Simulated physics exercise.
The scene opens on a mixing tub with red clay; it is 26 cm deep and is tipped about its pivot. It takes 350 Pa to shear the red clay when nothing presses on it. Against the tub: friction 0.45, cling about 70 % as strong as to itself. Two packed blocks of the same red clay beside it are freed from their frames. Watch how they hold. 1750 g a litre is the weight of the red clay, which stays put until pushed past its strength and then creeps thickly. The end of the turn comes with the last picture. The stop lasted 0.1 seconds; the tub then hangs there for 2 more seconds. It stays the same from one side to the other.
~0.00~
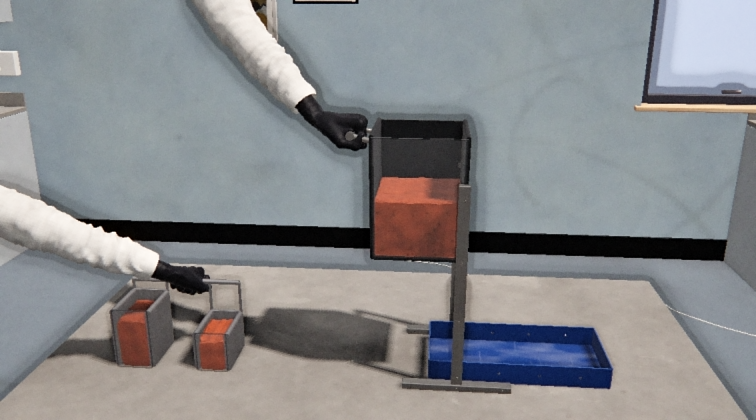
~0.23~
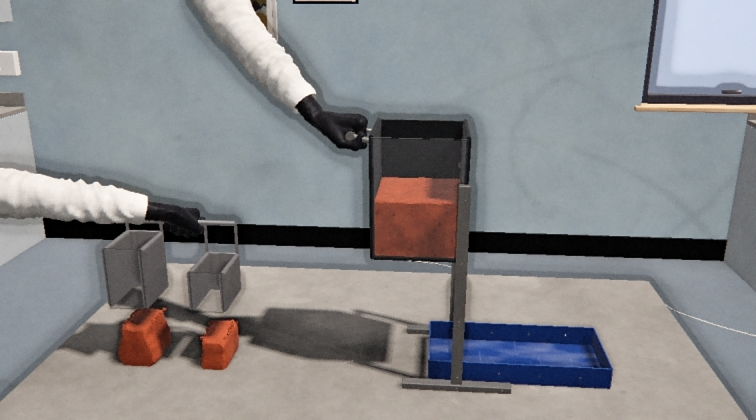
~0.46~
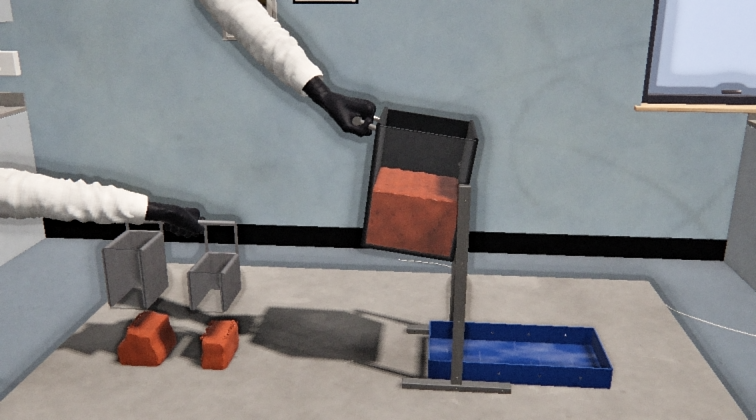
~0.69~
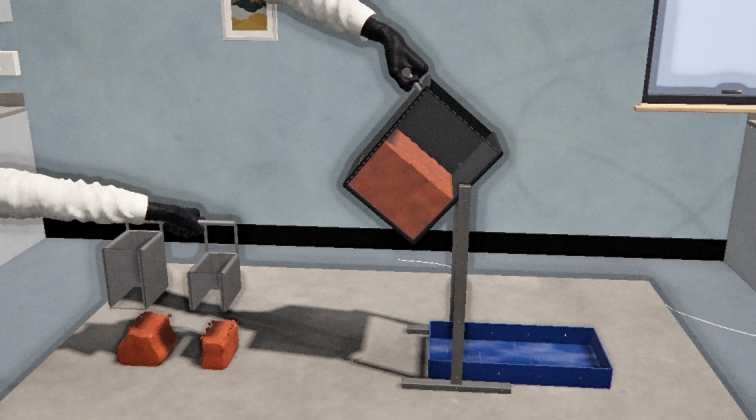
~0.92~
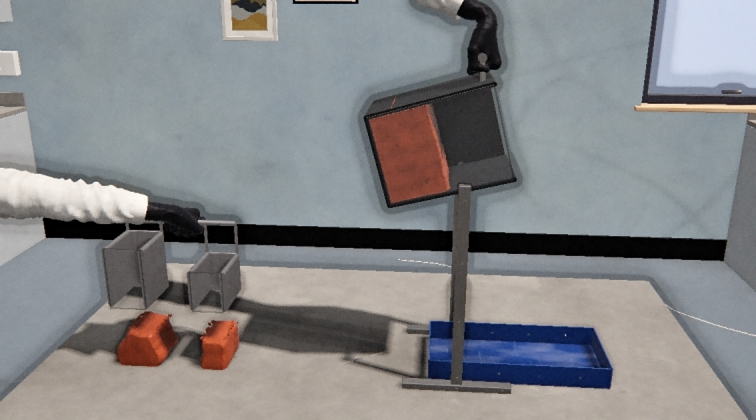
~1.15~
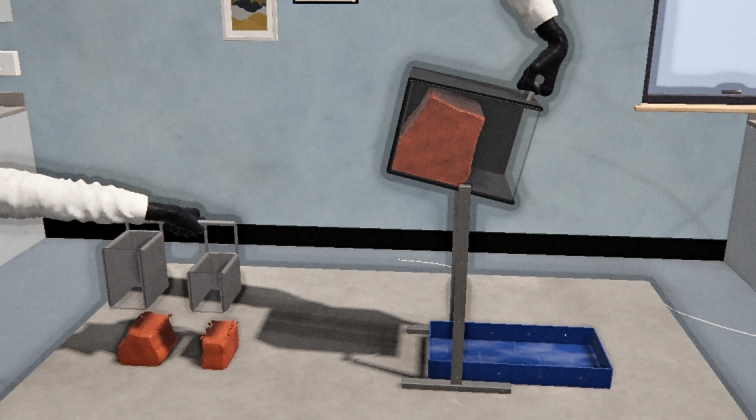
Lab table with gloved hands lifting two small molds off red clay blocks, then turning a tub of red clay onto its side.
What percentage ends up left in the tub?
About 60 %.
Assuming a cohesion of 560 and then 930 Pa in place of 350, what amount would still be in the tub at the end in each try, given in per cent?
In that order: 65 %, 100 %.
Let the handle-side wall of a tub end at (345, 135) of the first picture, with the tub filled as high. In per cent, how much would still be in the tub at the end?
The tub would keep roughly 50 percent.
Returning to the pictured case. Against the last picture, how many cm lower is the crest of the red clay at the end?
10 cm.
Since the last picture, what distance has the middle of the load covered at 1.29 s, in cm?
Shift: Some 6 cm.
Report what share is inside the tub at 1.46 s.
Close to 75 in a hundred.
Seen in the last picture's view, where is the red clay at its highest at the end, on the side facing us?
I'd say it peaks at roughly (421, 145) in the last picture.
After 1.29 s, the tub is at 103 degrees and holds 100 %.
After 1.46 s, the tub is at 103 degrees and holds 74 %.
After 1.63 s, the tub is at 103 degrees and holds 61 %.
After 1.80 s, the tub is at 103 degrees and holds 60 %.
After 3.15 s, the tub is at 103 degrees and holds 60 %.
